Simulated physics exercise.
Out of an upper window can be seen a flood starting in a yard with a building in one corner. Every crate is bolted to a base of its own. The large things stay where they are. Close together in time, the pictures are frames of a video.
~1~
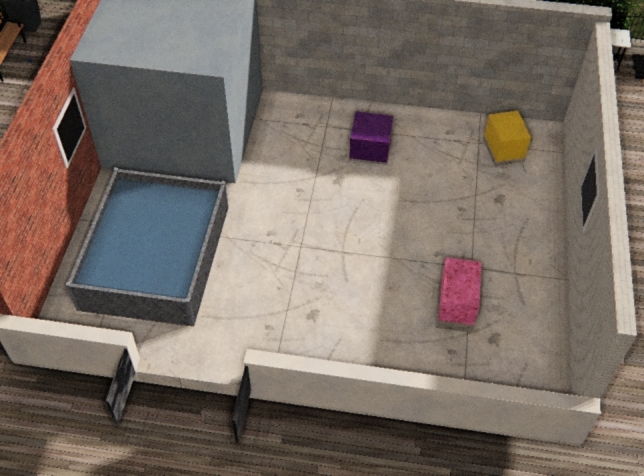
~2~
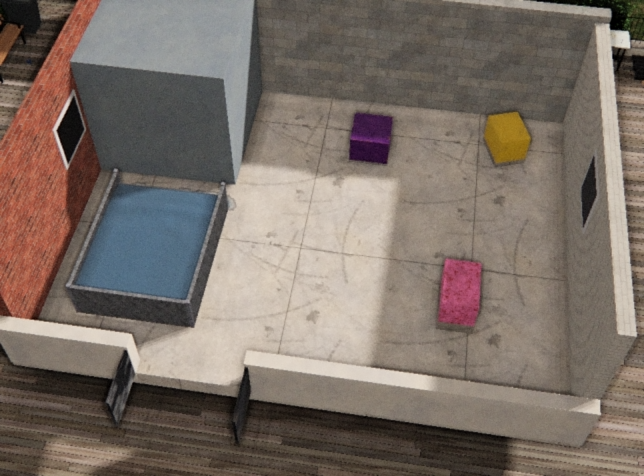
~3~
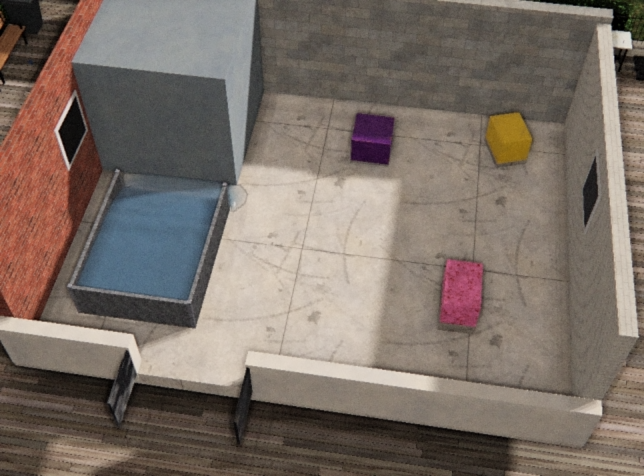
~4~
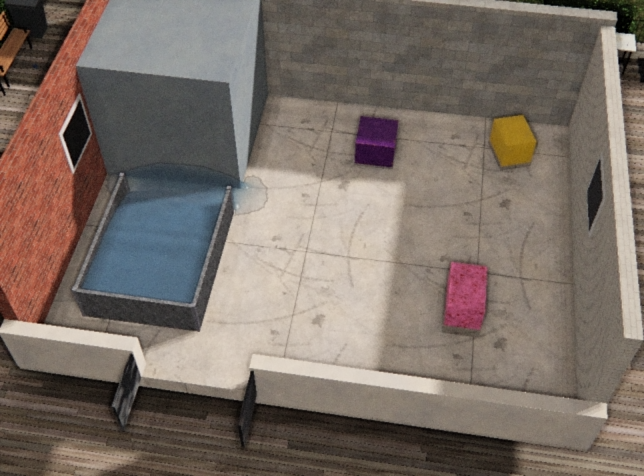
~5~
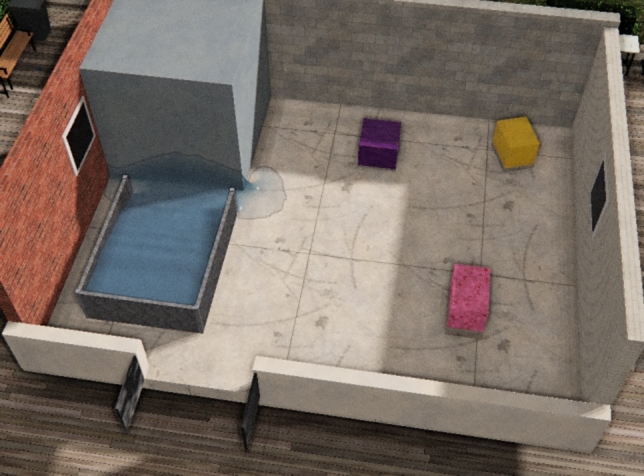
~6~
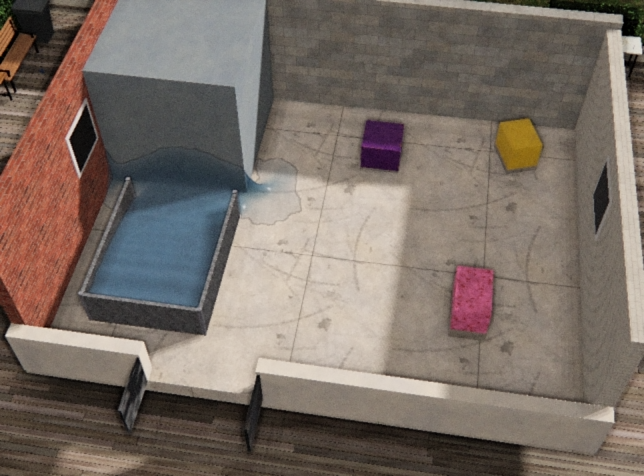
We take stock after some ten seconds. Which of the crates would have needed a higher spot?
Outcome: The pink crate will be a dry one. The yellow crate will be a dry one. The purple crate will be a wet one.
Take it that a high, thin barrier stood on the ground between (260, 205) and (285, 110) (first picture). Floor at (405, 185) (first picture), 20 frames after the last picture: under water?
At that place: Dry.
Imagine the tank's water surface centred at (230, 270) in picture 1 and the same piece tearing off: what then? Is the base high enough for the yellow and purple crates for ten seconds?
The yellow crate is flooded and the purple crate is flooded.
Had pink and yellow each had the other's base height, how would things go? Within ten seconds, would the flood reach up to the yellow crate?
The yellow one stays out of it.
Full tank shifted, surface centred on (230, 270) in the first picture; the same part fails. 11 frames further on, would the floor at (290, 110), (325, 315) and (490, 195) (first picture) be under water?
Submerged, untouched, untouched.
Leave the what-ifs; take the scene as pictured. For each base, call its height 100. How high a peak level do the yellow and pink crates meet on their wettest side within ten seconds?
Close to 70 per cent, and close to 50 per cent, in that order.
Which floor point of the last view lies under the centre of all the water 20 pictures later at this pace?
Estimate: (205, 253).
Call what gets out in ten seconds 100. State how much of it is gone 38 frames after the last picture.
35 per cent.
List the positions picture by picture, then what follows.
In the first frame, still water in the tank at (151, 234).
In the second frame, water pours out on the tank's far side and has run to (231, 208).
In the third frame, the front is at (242, 199), out from the gap on the tank's far side.
In the fourth frame, the front is at (114, 175), out from the gap on the tank's far side.
In the fifth frame, water pours out on the tank's far side and has run to (276, 178).
In the sixth frame, water pours out on the tank's far side and has run to (293, 172).
A moment on, water covers 15 % of the floor; the pink crate not reached, the yellow crate not reached, the purple crate water round its plinth.
Next, water covers 35 % of the floor; the pink crate not reached, the yellow crate not reached, the purple crate water round its plinth.
Then, water covers 60 % of the floor; the pink crate water round its plinth, the yellow crate water round its plinth, the purple crate water round its plinth.
Later, water covers 90 % of the floor; the pink crate water round its plinth, the yellow crate water round its plinth, the purple crate water round its plinth.
In the end, water covers 95 % of the floor; the pink crate stayed above the water, the yellow crate stayed above the water, the purple crate was topped.
